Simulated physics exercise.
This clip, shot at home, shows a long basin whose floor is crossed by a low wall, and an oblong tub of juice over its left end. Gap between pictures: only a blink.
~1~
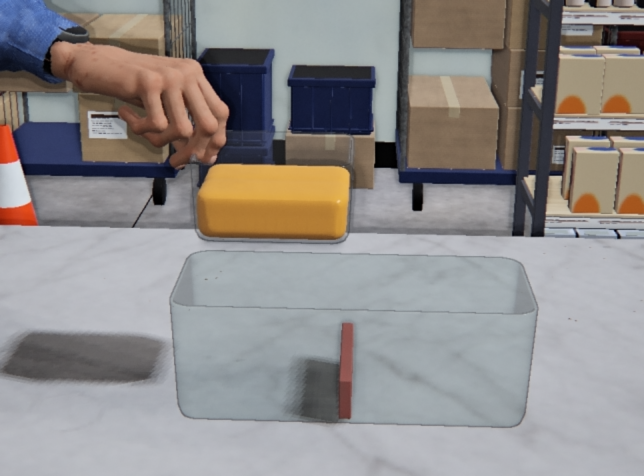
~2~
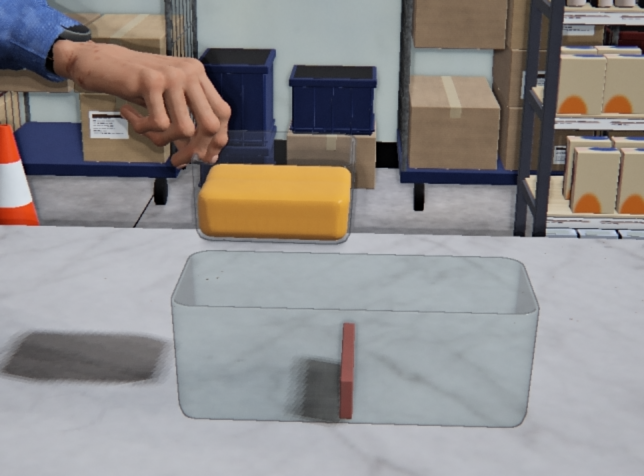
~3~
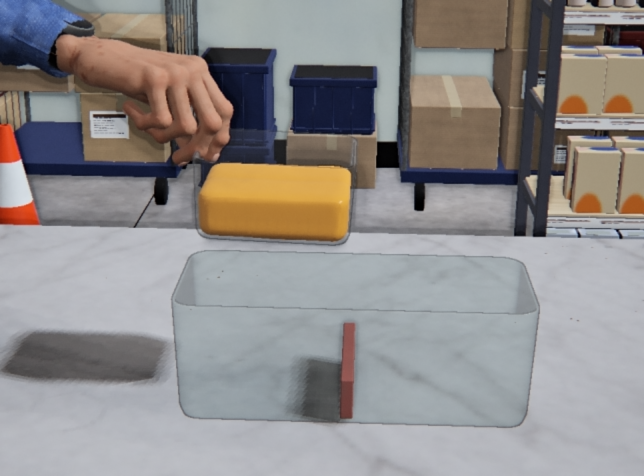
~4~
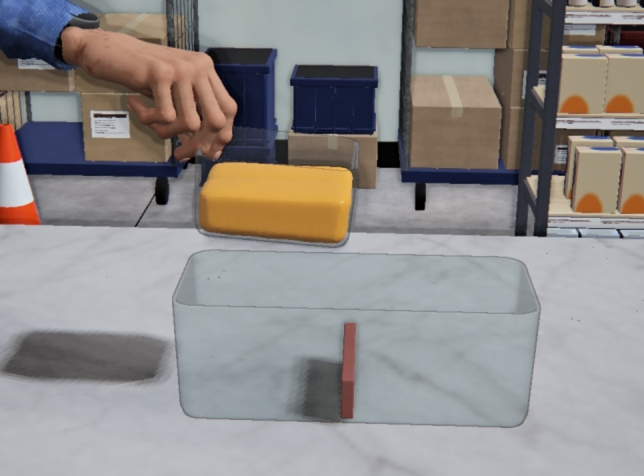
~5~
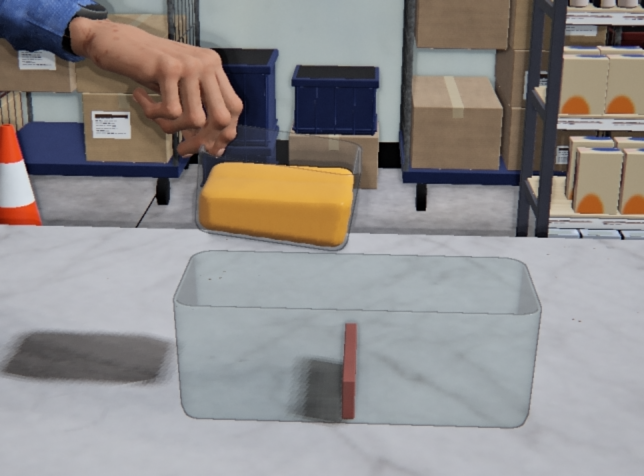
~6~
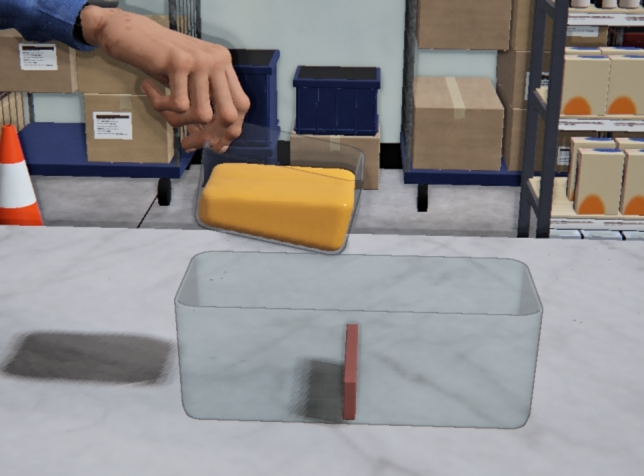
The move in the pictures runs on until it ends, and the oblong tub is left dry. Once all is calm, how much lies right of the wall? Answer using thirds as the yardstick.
Over two thirds of it.
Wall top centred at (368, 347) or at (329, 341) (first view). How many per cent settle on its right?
Roughly 65 per cent first and roughly 90 per cent second.
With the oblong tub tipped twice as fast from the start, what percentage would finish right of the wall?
Close to 70 per cent.
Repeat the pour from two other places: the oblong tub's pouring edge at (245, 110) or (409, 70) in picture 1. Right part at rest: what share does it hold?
About 5 per cent, then about 95 per cent.
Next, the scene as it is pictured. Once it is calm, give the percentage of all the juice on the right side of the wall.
Roughly 80 %.
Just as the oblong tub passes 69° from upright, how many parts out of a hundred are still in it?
Some 55 per cent.
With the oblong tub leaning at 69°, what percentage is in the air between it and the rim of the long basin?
About 25 %.
A moment on, the oblong tub is tipped part way and 54 per cent is still to pour, 0 is left of the wall and 20 right of it.
Next, the oblong tub is tipped right over and 7 per cent is still to pour, 12 is left of the wall and 77 right of it.
Then the oblong tub is tipped right over and 0 per cent is still to pour, 21 is left of the wall and 79 right of it.
Later the oblong tub is tipped right over and 0 per cent is still to pour, 21 is left of the wall and 79 right of it.
Finally, 21 per cent lies left of the wall, 79 right of it and 0 outside.
